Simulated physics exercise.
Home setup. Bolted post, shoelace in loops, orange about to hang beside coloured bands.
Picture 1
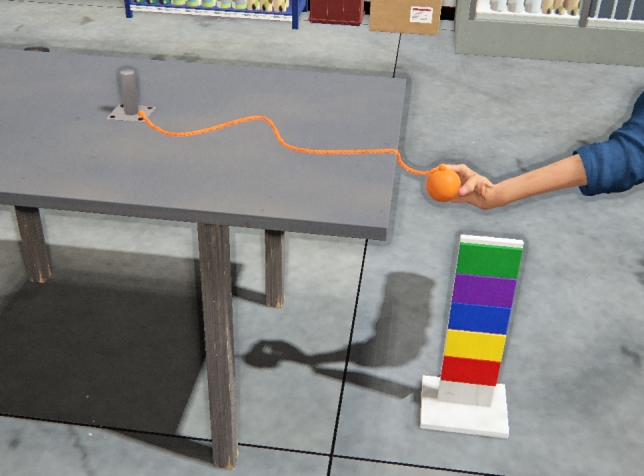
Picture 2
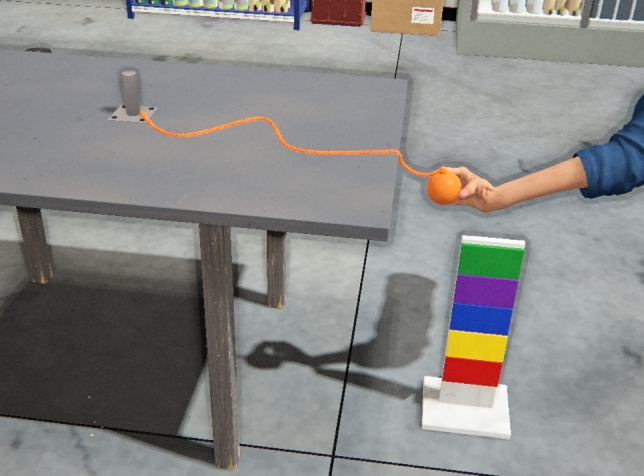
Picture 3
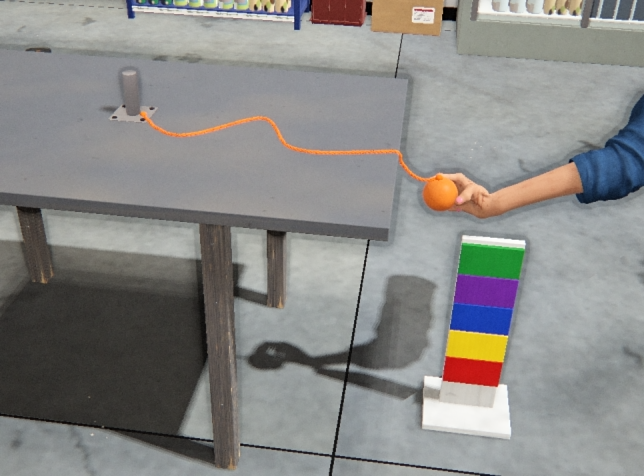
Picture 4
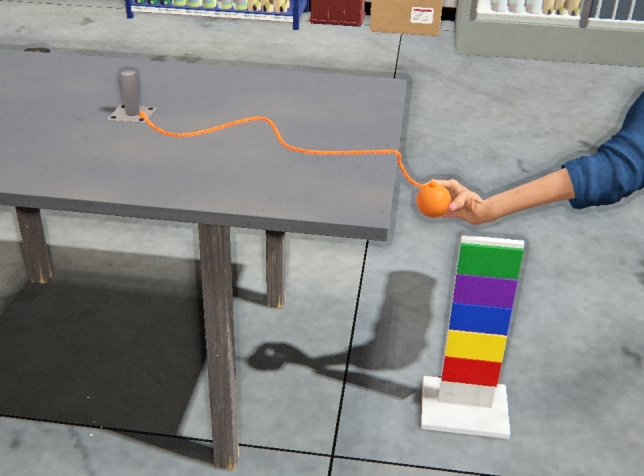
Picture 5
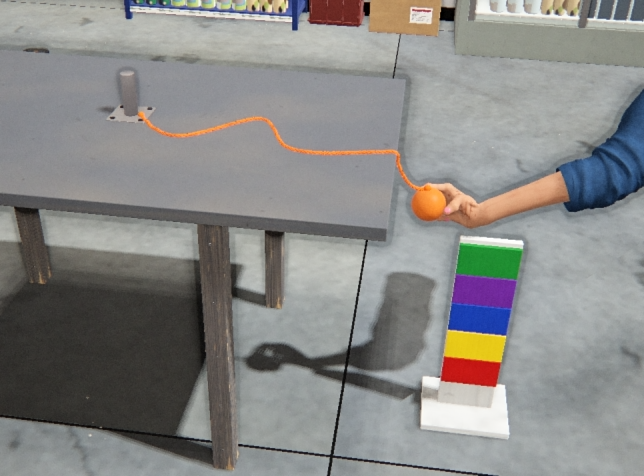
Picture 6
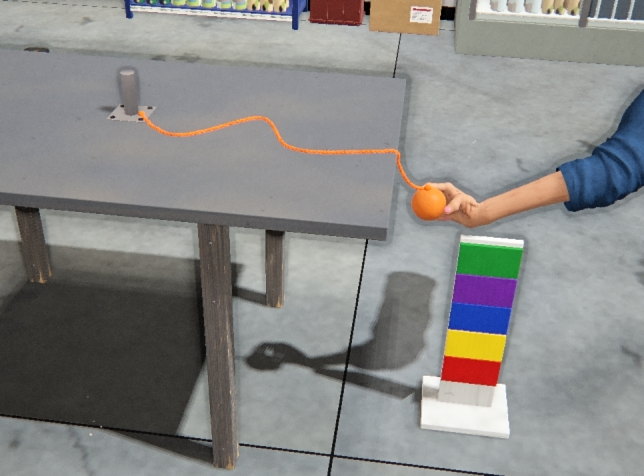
At the start, a hand holds an orange ball tied to an orange cord that winds across a gray table from a short post, beside an upright stand of coloured bands. The hand then moves the ball slightly down and to the left, and finally keeps it still near the table's edge.
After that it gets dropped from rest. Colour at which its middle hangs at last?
The purple one.
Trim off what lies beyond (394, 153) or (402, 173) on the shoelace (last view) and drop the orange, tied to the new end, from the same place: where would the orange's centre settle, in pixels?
Around (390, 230) for the first cut and around (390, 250) for the second.
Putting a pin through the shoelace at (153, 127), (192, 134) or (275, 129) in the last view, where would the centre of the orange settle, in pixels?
Per try (px, approx.): (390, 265); (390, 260); (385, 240).
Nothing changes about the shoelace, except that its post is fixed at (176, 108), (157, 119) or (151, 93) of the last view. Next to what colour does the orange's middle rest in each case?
Try one - blue; try two - blue; try three - purple.
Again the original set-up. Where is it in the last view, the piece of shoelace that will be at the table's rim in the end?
(316, 152), give or take.
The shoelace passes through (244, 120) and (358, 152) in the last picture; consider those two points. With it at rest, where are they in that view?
First near (276, 131), second near (397, 187).
Soon after, orange near (364, 268); level with purple.
Then, orange near (404, 282); level with purple.
At rest, orange near (394, 281); level with purple. Its middle rests at the purple band.
